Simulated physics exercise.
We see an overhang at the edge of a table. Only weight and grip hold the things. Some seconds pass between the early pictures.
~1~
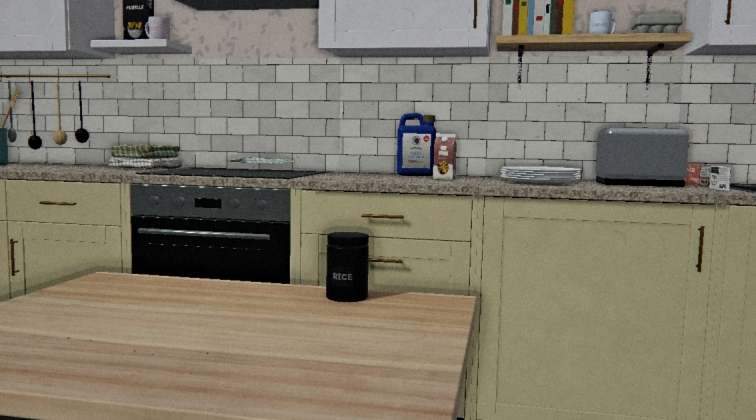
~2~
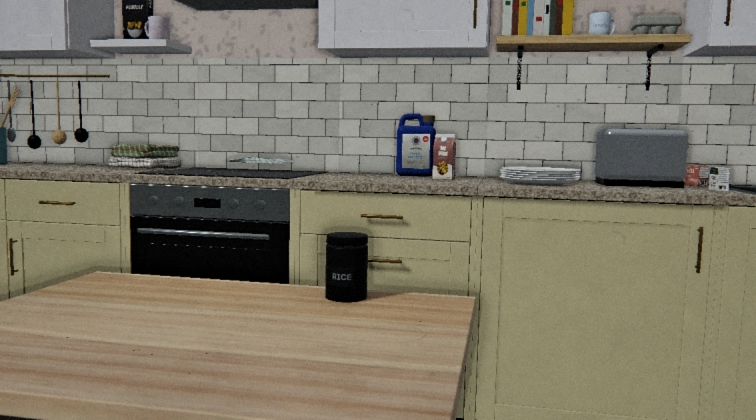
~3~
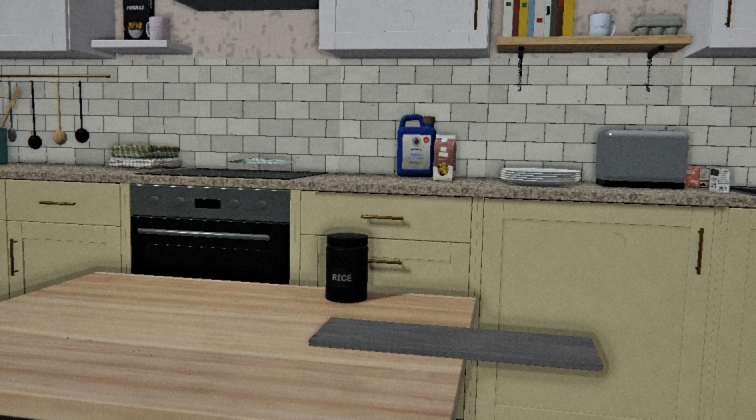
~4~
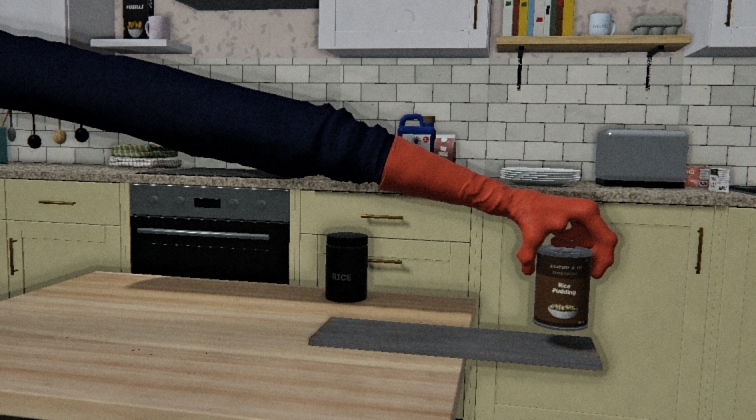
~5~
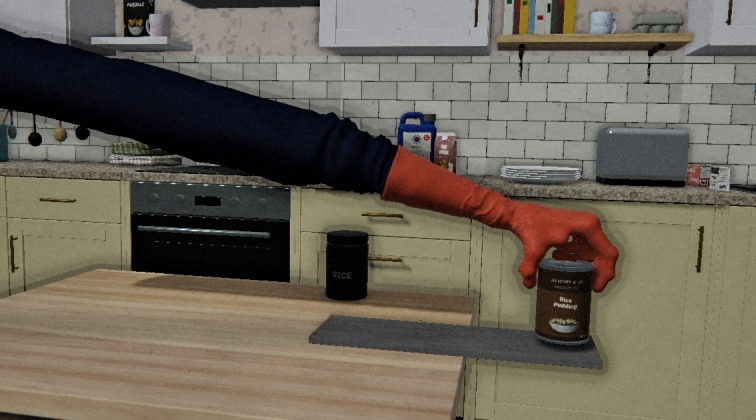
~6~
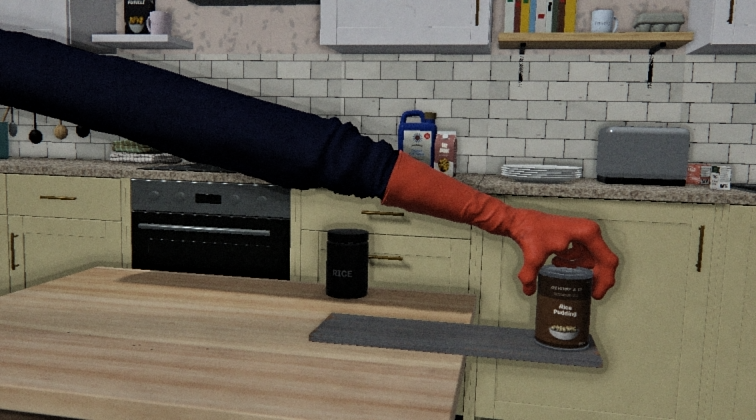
A red-gloved hand lowers a brown tin onto a gray board overhanging the table's right edge.
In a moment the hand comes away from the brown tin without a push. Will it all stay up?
The plank comes down.
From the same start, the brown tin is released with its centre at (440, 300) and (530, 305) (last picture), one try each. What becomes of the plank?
First, it holds; second, it tips off the edge.
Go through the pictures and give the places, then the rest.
In the first picture, the last thing is not in view yet; black jar (347, 266).
In the second picture, the last thing is not in view yet; black jar (347, 266).
In the third picture, the last thing is not in view yet; black jar (347, 267).
In the fourth picture, on its way; brown tin (562, 287); black jar (347, 266).
In the fifth picture, on its way; brown tin (564, 300); black jar (347, 265).
In the sixth picture, in place under the hand; brown tin (563, 307); black jar (347, 263).
Then, 0.40 s after the last picture, brown tin now down on the floor or falling; grey plank tipped 68° from how it was.
Then, 0.50 s after the last picture, grey plank now down on the floor or falling.
Then, 0.60 s after the last picture, things are still on the move.
Then, 0.80 s after the last picture, as before.
By the end, down on the floor or falling, brown tin and grey plank; black jar in place. The plank tips off the edge.
